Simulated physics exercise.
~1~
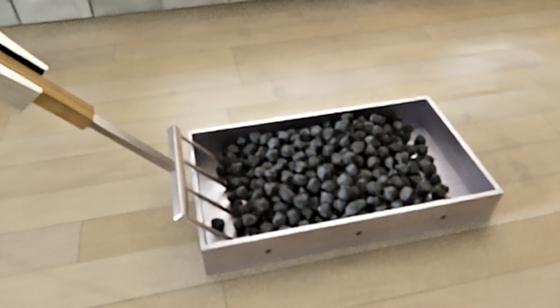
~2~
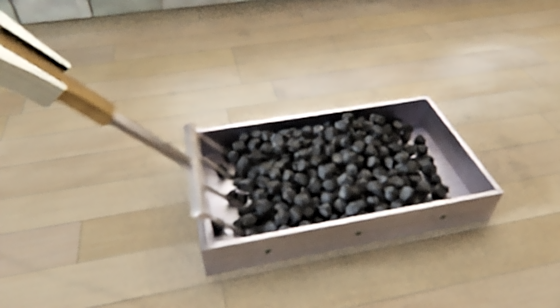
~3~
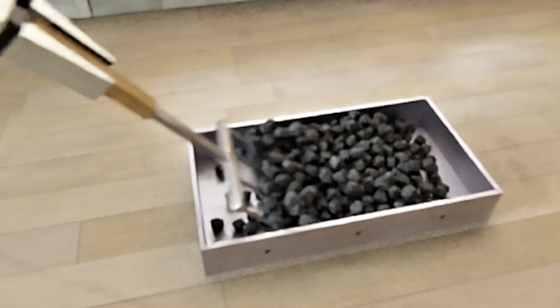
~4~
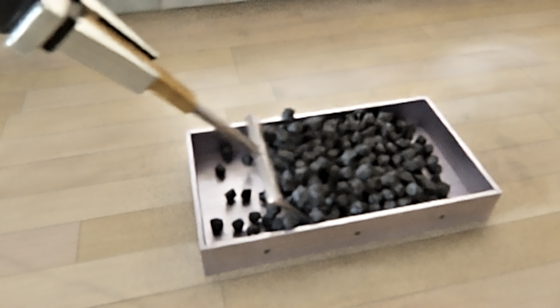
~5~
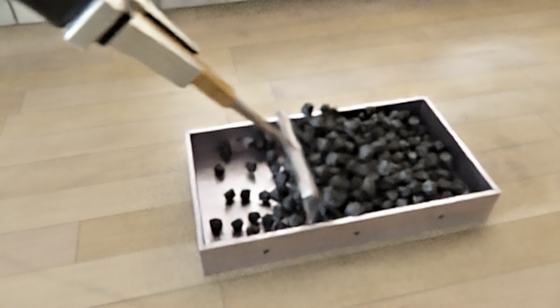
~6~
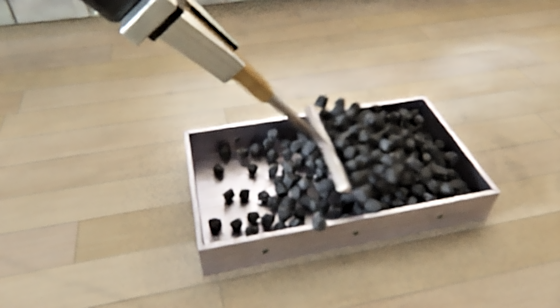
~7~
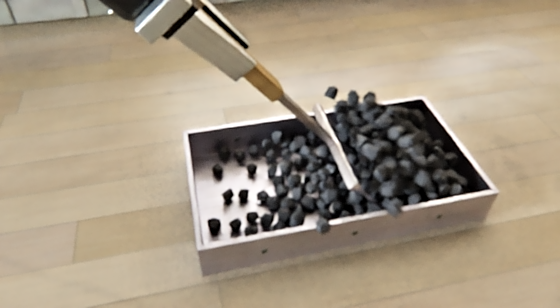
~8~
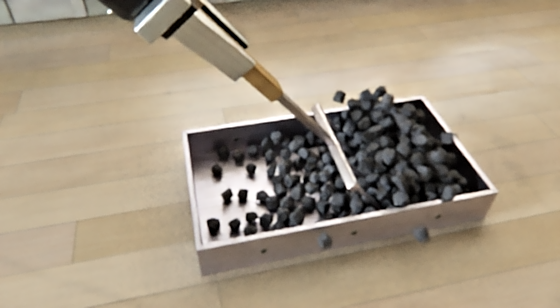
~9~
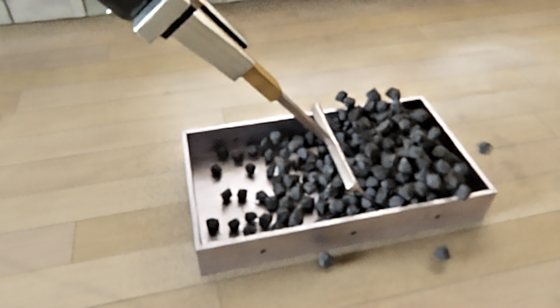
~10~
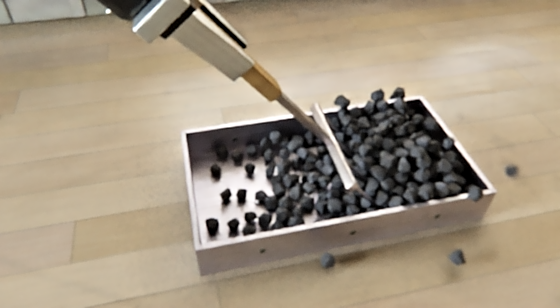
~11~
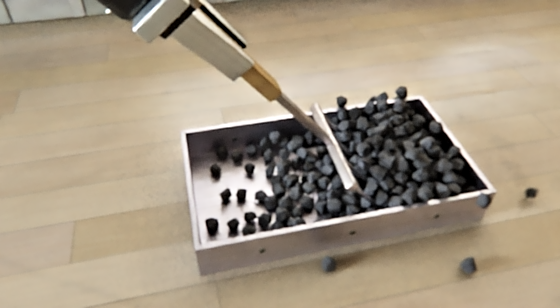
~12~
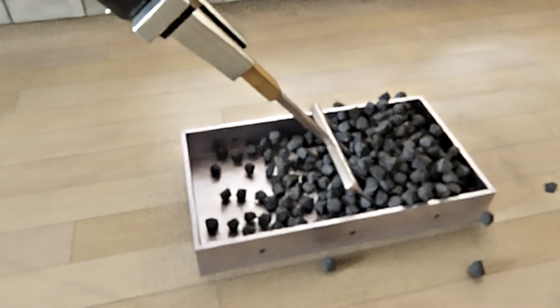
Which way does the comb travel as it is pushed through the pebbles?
The comb travels to the right, going from the left end of the tray toward its middle before it stops.
